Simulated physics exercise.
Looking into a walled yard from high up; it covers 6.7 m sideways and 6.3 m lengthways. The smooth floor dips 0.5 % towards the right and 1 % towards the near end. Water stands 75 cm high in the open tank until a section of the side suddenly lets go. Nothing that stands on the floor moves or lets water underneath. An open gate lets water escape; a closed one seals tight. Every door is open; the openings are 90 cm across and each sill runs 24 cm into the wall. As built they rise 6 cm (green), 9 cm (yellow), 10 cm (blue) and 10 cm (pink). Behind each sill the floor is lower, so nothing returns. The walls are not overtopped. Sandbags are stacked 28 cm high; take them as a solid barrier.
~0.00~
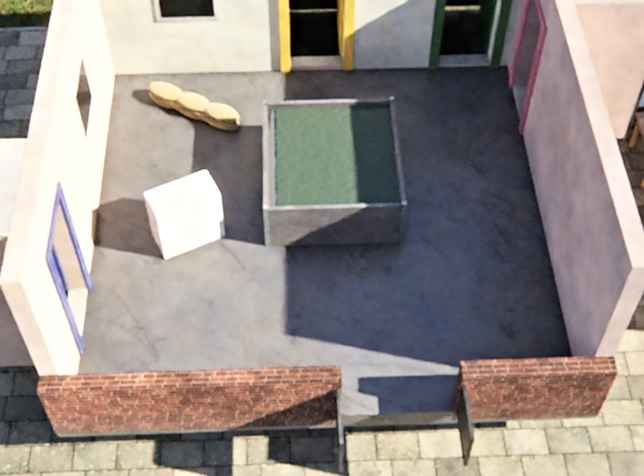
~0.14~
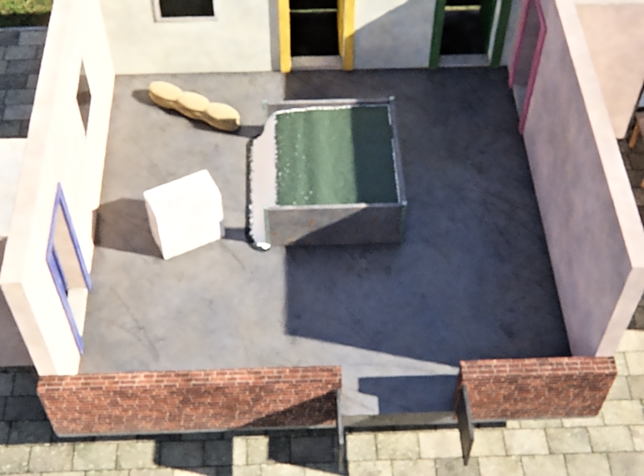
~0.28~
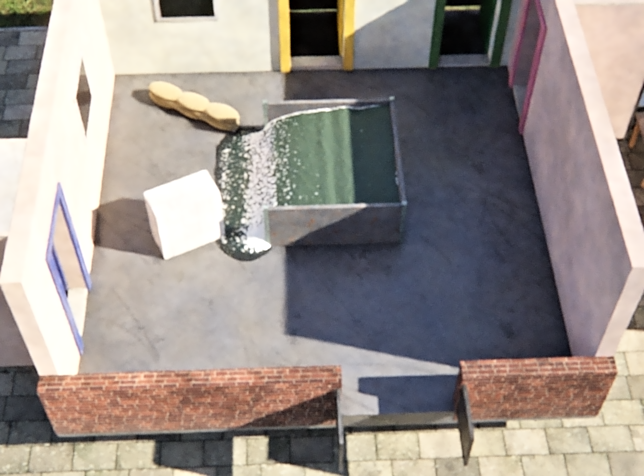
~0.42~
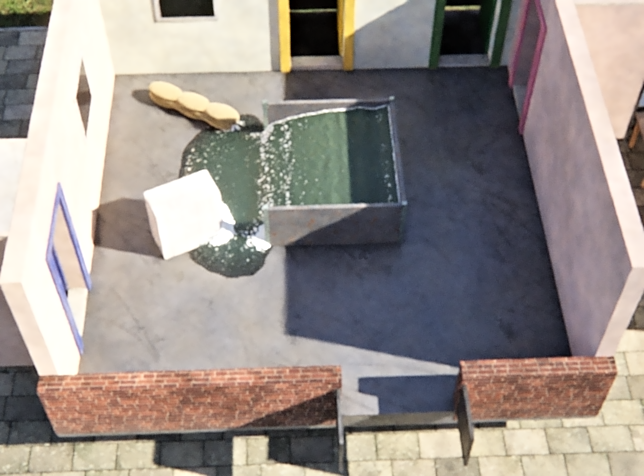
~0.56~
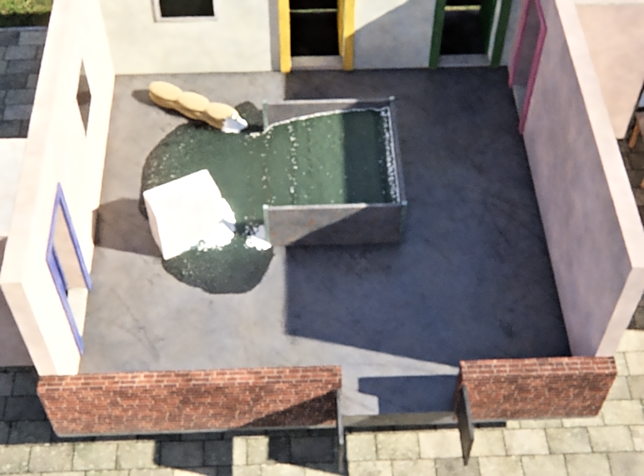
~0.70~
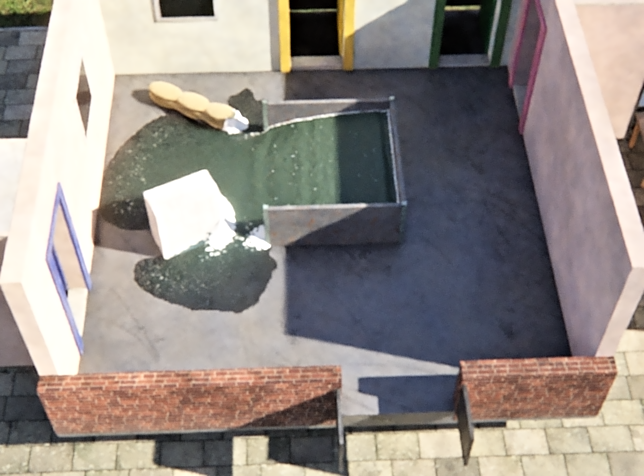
Open tank of dark green water emptying from its left side in a walled yard, spreading around a white block and sandbags.
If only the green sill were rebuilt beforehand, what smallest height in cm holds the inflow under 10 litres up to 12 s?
Close to 5.5 cm is just enough.
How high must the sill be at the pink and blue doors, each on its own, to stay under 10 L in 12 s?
Roughly 14.5 cm at pink and 14.0 cm at blue.
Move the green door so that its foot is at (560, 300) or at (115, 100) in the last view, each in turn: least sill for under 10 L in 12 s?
Roughly 11.5 and 34 cm.
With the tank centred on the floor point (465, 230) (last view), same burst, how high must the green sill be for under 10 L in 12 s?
About 7.5 cm.
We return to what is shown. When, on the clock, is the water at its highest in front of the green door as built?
At about 6.5 s.
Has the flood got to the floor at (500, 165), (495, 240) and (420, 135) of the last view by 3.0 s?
In turn: Still dry, dry, not reached.
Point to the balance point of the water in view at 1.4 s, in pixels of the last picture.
At about (245, 193).
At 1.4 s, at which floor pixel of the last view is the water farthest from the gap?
Near (79, 371).
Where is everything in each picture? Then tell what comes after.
In the first frame, the open tank at (332, 155) is whole and still, 75 cm deep; the green door at (470, 20) is dry.
In the second frame, the front is at (253, 242), 0.2 m from the gap at (269, 180); 0.4 m2 of floor is wet, 75 cm left at the back.
In the third frame, the gap is at (269, 181), the front 0.8 m out at a hidden place; the back of the open tank holds 75 cm.
In the fourth frame, the front is at a hidden place, 1.3 m from the gap at (269, 182); 2.9 m2 of floor is wet, 70 cm left at the back.
In the fifth frame, the gap is at (269, 182), the front 1.9 m out at (146, 210); the back of the open tank holds 63 cm.
In the sixth frame, the front is at (104, 199), 2.5 m from the gap at (269, 183); 6.2 m2 of floor is wet, 64 cm left at the back; 3.6 m in a straight line remain to the green door at (470, 20).
After 1.4 s water covers 30 % of the floor, deepest (46 cm) near (229, 220); it has not reached the green door.
After 3.0 s water covers 45 % of the floor, deepest (37 cm) near (114, 81); it has not reached the green door.
After 12.0 s water covers 95 % of the floor, deepest (12 cm) near (578, 391); 4 cm at the green door, 7 litres in over its 6 cm sill.
At the green door as built, the water arrived by 4.1 s and peaked near 8 cm at 6.4 s.
Run again over the same 12 s with other heights there, 13 litres in over 5 cm, 7 litres over 6 cm. The limit of 10 litres is kept from about 5.5 cm up.
